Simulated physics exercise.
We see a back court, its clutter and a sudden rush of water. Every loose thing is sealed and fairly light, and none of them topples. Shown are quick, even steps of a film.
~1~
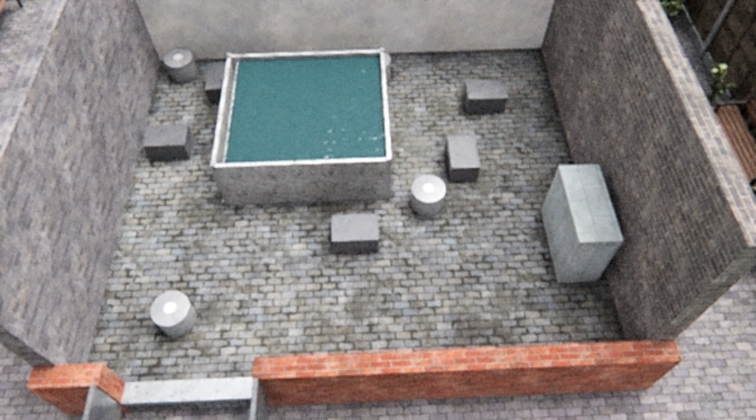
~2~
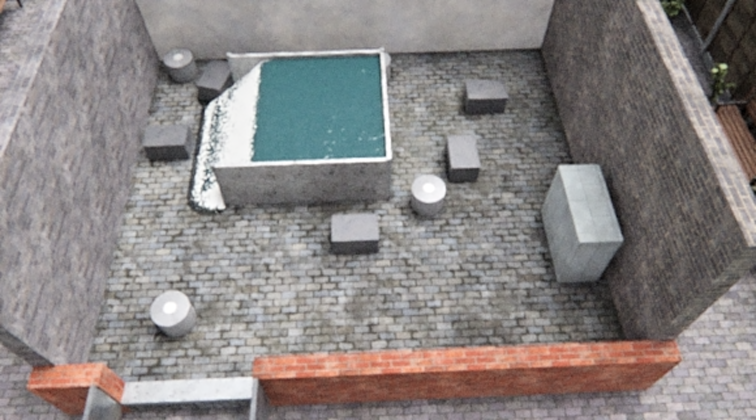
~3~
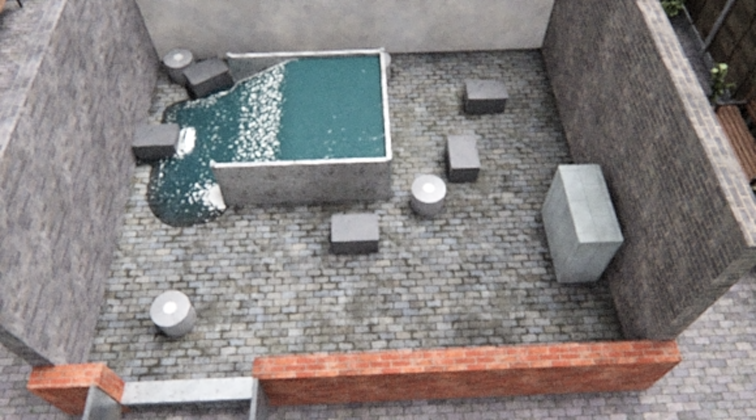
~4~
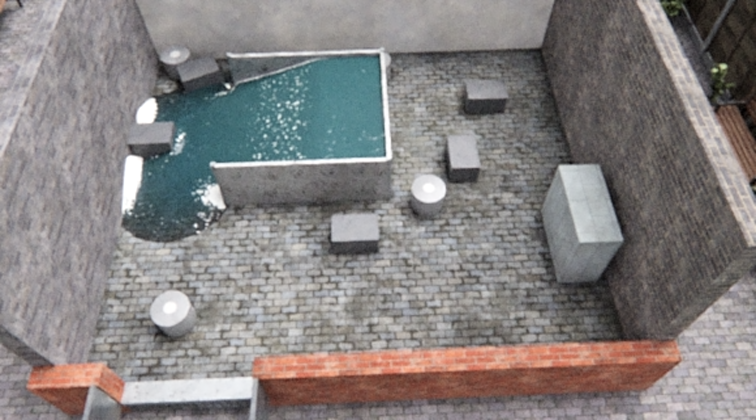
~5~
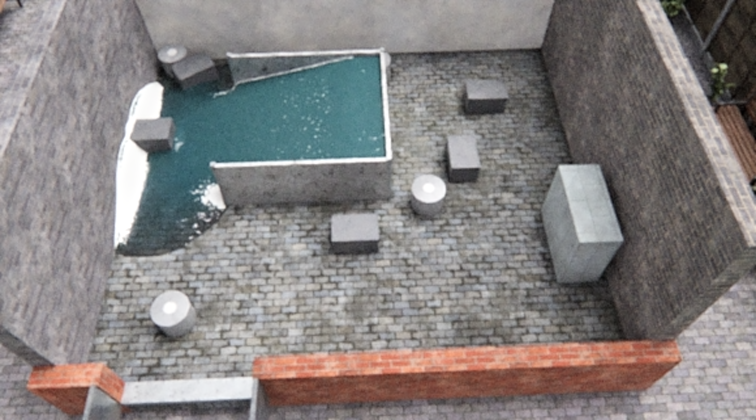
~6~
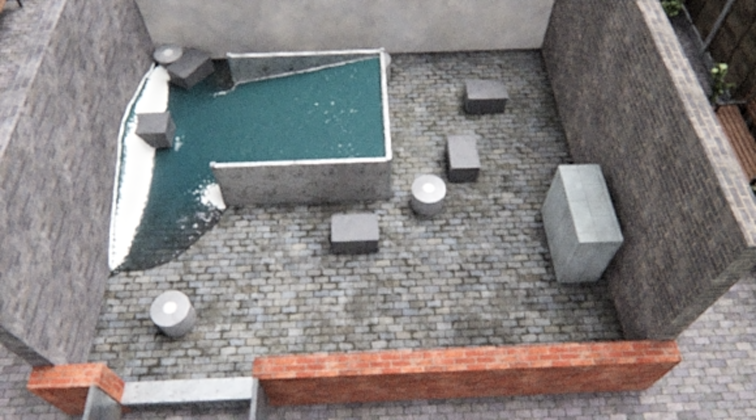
In a walled, brick-paved courtyard, the left side of a raised pool gave way and green water rushed out to the left wall, pushing a few nearby grey blocks while everything else stayed put.
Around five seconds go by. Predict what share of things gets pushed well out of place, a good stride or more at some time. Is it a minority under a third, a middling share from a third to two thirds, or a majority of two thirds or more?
A majority of two thirds or more.
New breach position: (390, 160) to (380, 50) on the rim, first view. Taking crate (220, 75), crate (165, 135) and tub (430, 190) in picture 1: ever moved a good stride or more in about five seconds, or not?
Went past that, fell short, went past that.
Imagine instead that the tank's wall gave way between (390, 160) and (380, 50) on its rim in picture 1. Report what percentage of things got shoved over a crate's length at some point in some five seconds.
Roughly 80 %.
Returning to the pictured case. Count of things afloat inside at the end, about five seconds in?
It comes to 6.
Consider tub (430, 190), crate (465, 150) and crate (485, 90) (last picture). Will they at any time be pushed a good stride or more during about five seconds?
Taking them in turn, the first stayed within range, the second stayed within range, and the third traveled far.
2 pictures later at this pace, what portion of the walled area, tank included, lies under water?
My guess is around 30 per cent.
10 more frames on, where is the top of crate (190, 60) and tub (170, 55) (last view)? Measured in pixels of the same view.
(281, 64) and (244, 63), roughly.
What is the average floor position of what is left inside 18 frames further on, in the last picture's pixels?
The average sits close to (432, 141).
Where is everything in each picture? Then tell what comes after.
The first frame shows a crate at (220, 75) rests on the ground; a tub at (178, 58) rests on the ground; 0 of 10 have shifted.
The second frame shows a crate at (216, 74), on the bottom, close to its start; a tub at (178, 58) rests on the ground; 1 of 10 have shifted.
The third frame shows a crate at (205, 70) rests on the ground, close to its start; a tub at (178, 58), on the bottom; 2 of 10 have shifted.
The fourth frame shows a crate at (198, 68) rests on the ground, a stride from its start; a tub at (175, 54) rests on the ground, close to its start; 3 of 10 have shifted.
The fifth frame shows a crate at (192, 65), on the bottom, a stride from its start; a tub at (172, 53) rests on the ground, close to its start; 3 of 10 have shifted.
The sixth frame shows a crate at (188, 62) floats, a stride from its start; a tub at (168, 53), on the bottom, close to its start; 3 of 10 have shifted.
A moment on, 1 of 10 are well off their spots; 2 afloat.
Next, 4 of 10 are well off their spots; 4 afloat.
Later, 6 of 10 are well off their spots; 6 afloat.
In the end, 7 of 10 are well off their spots, and 7 have been at some point; 6 afloat.
